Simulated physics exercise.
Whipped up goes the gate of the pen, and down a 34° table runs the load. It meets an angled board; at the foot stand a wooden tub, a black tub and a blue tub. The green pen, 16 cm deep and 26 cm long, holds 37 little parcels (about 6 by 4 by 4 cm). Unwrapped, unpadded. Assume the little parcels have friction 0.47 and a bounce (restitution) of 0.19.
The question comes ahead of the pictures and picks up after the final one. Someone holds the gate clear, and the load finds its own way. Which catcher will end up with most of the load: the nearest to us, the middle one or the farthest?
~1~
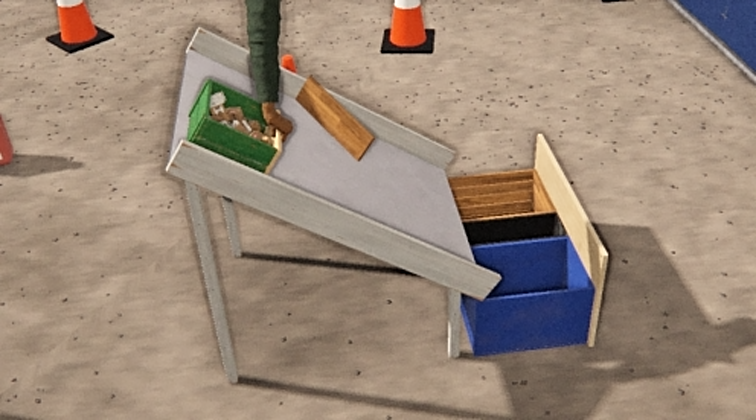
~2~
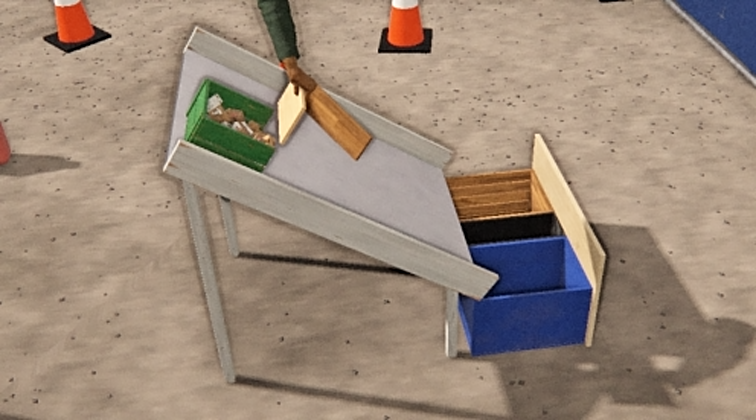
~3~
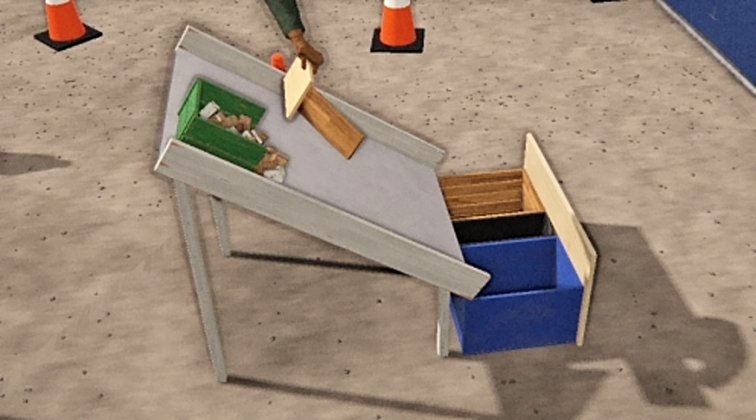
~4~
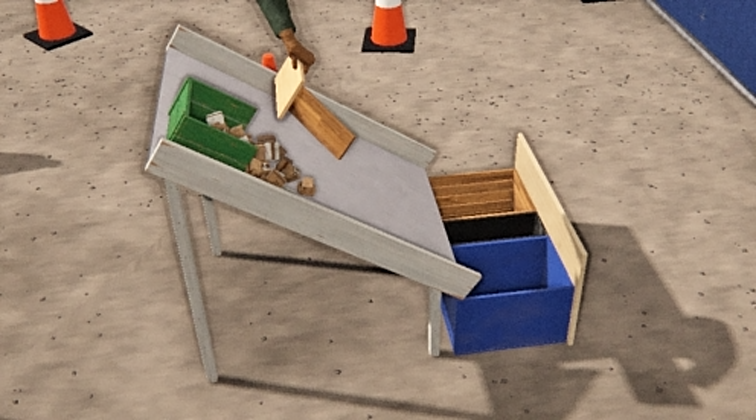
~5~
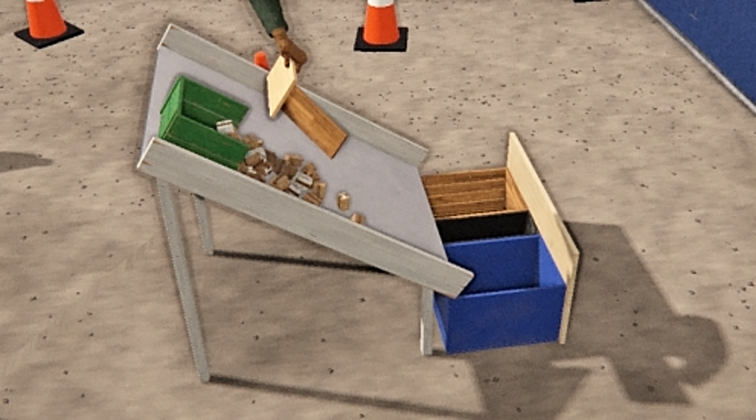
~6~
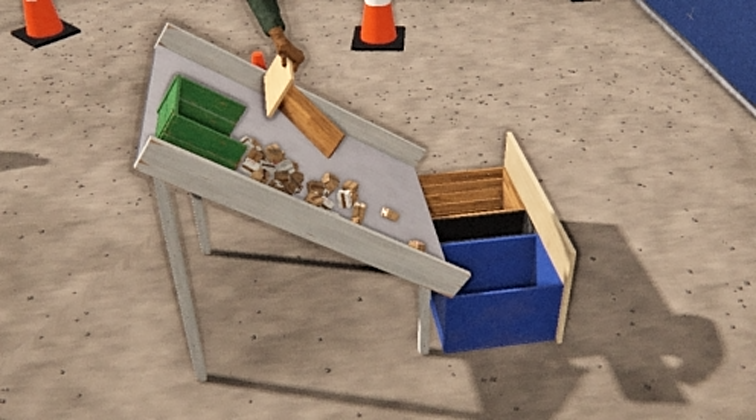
The front one.
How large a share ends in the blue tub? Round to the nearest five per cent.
Roughly 80 per cent of them.
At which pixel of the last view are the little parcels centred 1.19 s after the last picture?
I'd place it close to (515, 300) in the last view.
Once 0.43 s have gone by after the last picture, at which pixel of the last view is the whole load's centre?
Centre estimate - approximately (420, 235).
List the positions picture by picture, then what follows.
In the first frame (we follow the rim corner now nearest the camera; the camera pans a little), green pen at (209, 119); wooden tub at (454, 222); nothing out yet.
In the second frame, green pen at (206, 118).
In the third frame, green pen at (198, 117); 9 out.
In the fourth frame, green pen at (189, 117); 18 out, the lowest parcel at (306, 188).
In the fifth frame, green pen at (181, 116); 26 out, the lowest parcel at (357, 224).
In the sixth frame, green pen at (178, 115); wooden tub at (424, 219); 32 out, the lowest parcel at (417, 248).
Then, 0.19 s after the last picture, 1 in the blue tub, 35 on the slope and 1 in the air.
Then, 0.43 s after the last picture, 3 in the black tub, 8 in the blue tub, 23 on the slope and 3 in the air.
Then, 0.76 s after the last picture, 6 in the black tub, 26 in the blue tub, 1 on the slope and 4 in the air.
Outcome (1.19 s after the last picture), 7 in the black tub and 30 in the blue tub.
